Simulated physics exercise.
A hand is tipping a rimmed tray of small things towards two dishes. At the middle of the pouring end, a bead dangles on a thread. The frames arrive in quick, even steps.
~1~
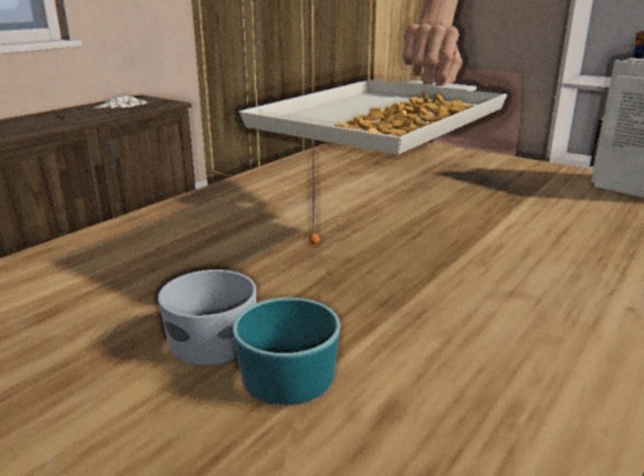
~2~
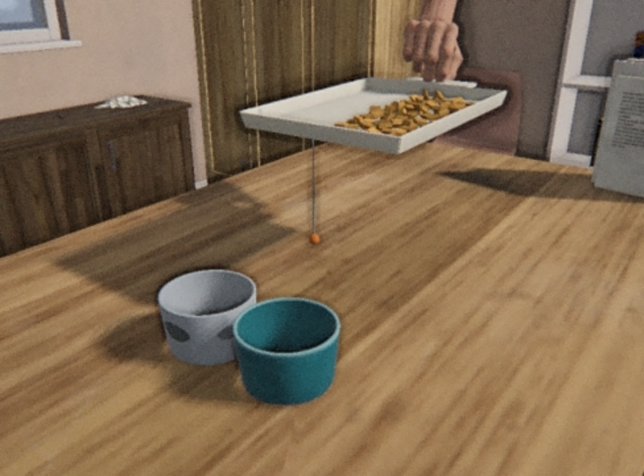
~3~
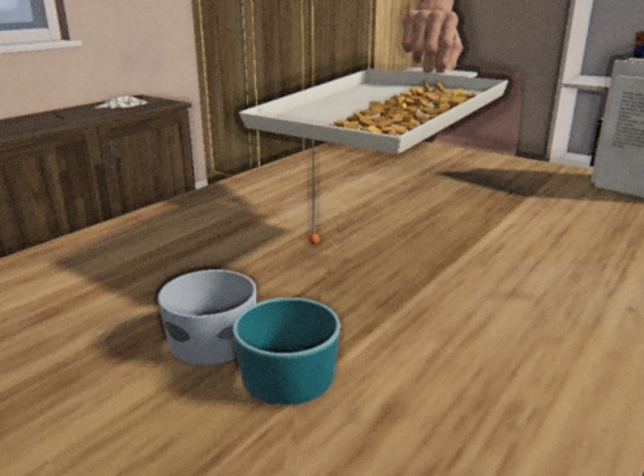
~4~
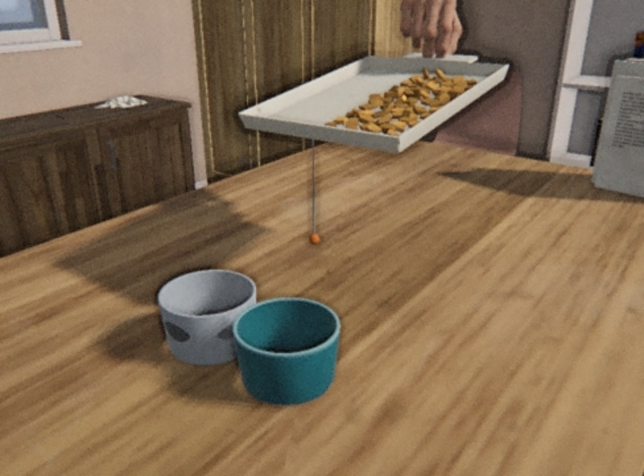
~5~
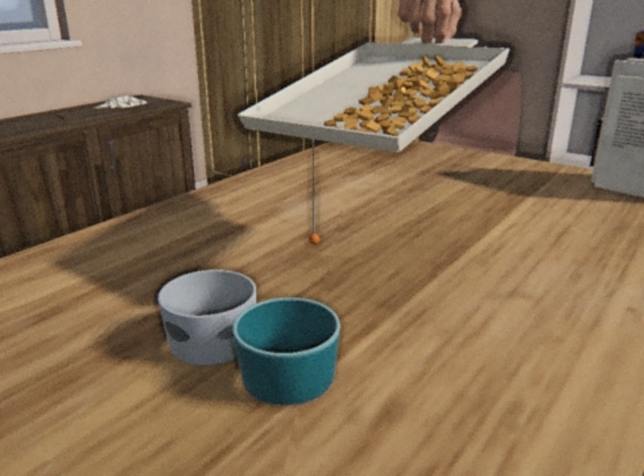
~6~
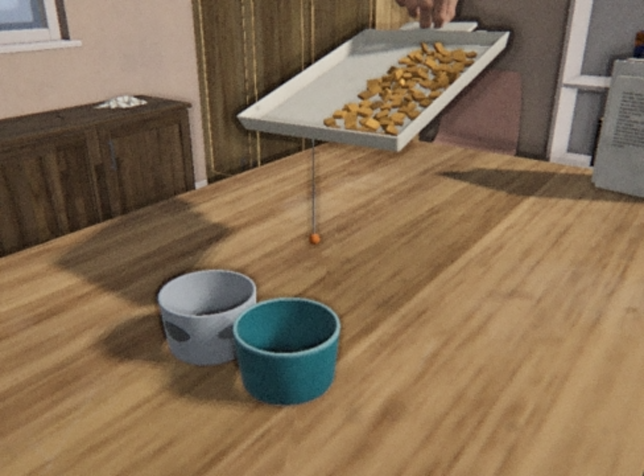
A hand raises the far end of a tray of cereal squares above two dishes.
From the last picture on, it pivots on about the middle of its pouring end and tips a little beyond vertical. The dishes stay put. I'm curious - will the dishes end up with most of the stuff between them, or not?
No, less than half of it.
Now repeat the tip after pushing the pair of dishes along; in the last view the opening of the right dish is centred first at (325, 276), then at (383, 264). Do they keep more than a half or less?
Earlier try a majority share, later try a minority share.
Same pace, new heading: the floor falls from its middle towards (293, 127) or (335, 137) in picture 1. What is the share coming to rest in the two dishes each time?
It comes to about 0 per cent the first time and about 0 per cent the second.
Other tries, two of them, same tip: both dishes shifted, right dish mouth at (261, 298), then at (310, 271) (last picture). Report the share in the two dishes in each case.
10 %, 80 %.
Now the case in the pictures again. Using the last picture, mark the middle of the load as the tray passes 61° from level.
Near (331, 115).
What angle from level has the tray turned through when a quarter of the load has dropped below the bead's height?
90°.
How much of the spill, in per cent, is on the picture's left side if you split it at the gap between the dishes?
Roughly 30 percent.
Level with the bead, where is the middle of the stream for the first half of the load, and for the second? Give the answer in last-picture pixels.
Starting near (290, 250), moving on to near (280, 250).
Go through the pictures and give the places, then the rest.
The first picture shows corners of the pouring end at (245, 111) and (399, 136), level; middle of the load at (410, 117), cereal squares; left dish at (174, 333); right dish at (253, 372); bead on its thread at (314, 239).
The second picture shows corners of the pouring end at (245, 111) and (399, 136), level; middle of the load at (410, 115).
The third picture shows corners of the pouring end at (245, 112) and (398, 136), tipped barely, level across its low end; middle of the load at (410, 110).
The fourth picture shows corners of the pouring end at (244, 113) and (398, 135), tipped a little, level across its low end; middle of the load at (410, 102).
The fifth picture shows corners of the pouring end at (243, 114) and (397, 135), tipped a little, level across its low end; middle of the load at (409, 93).
The sixth picture shows corners of the pouring end at (243, 115) and (396, 135), tipped clearly, level across its low end; middle of the load at (409, 85); left dish at (174, 333); right dish at (253, 372).
Soon, tray tipped steeply; nearly all on the tray; a stray few in the air.
A while on, tray tipped right over; about two thirds on the tray; about a third outside both; a small part in the air.
Towards the end, tray tipped past a quarter turn; a stray few in the left dish; nearly all outside both.
Finally, tray tipped past a quarter turn; none in the right dish; a stray few in the left dish; nearly all outside both.
